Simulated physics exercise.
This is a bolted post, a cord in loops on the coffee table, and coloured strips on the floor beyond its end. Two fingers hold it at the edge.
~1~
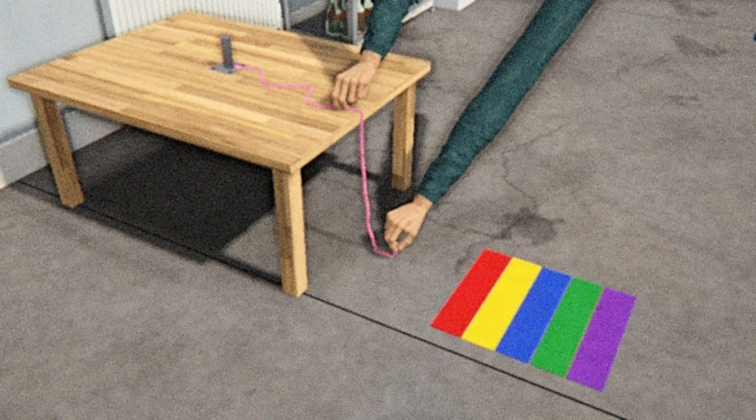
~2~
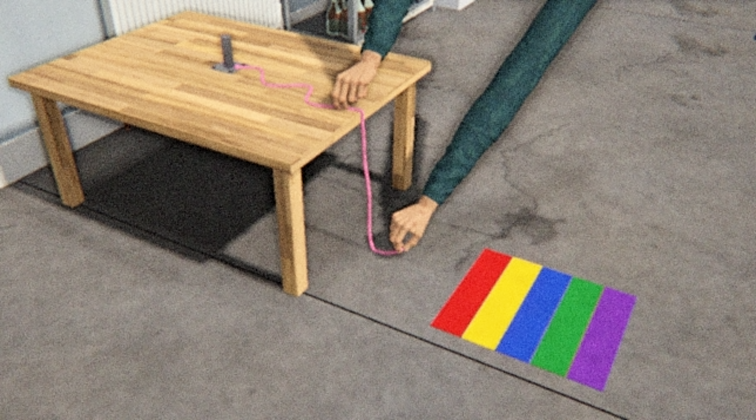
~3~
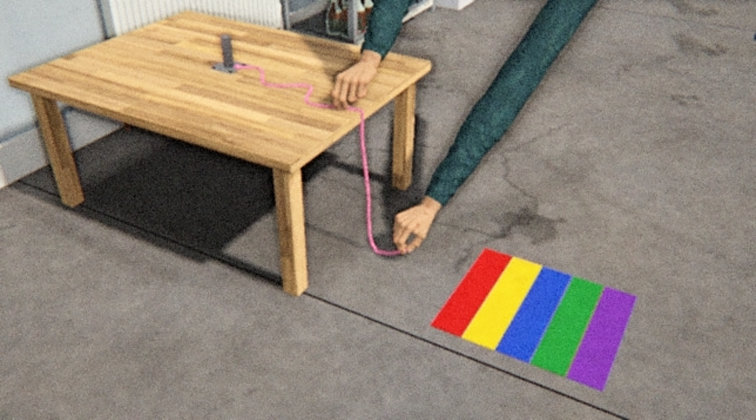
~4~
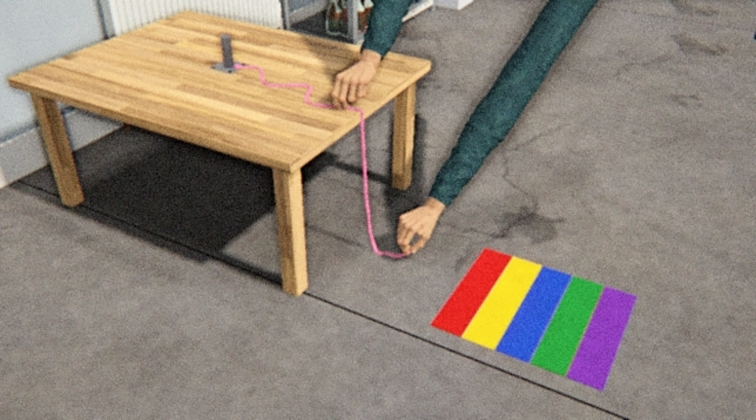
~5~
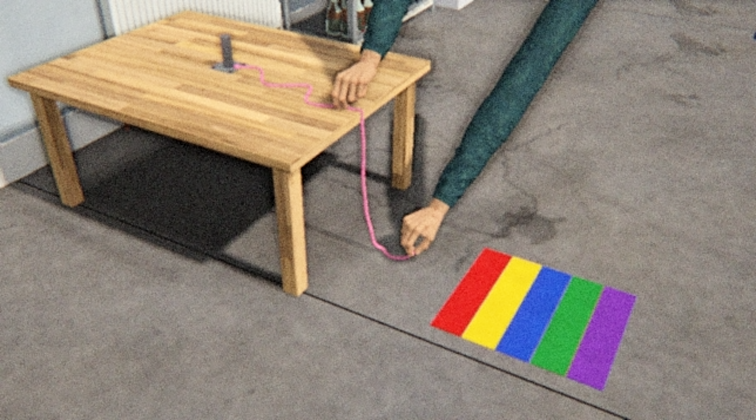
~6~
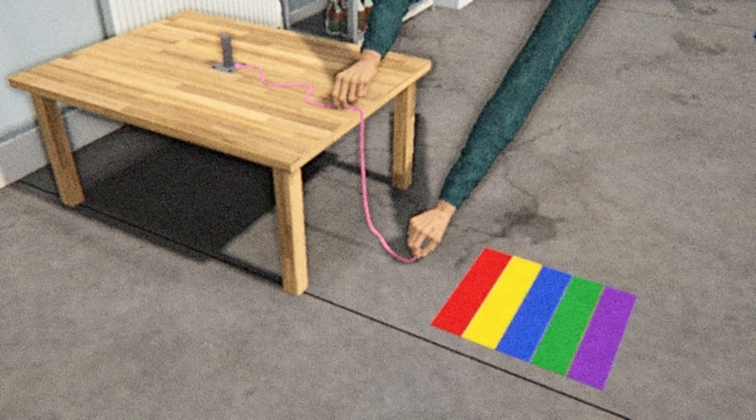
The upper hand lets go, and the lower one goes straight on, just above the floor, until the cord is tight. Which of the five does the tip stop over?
It halts on the blue strip.
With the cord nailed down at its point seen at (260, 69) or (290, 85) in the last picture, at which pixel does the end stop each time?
About (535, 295) and (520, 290).
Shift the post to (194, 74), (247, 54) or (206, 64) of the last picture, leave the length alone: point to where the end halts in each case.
Near (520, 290), (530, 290) and (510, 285).
Soon after, end near (475, 273); over red.
After that, end near (517, 287); over yellow.
At the stop, end near (542, 296); over blue. Over blue.
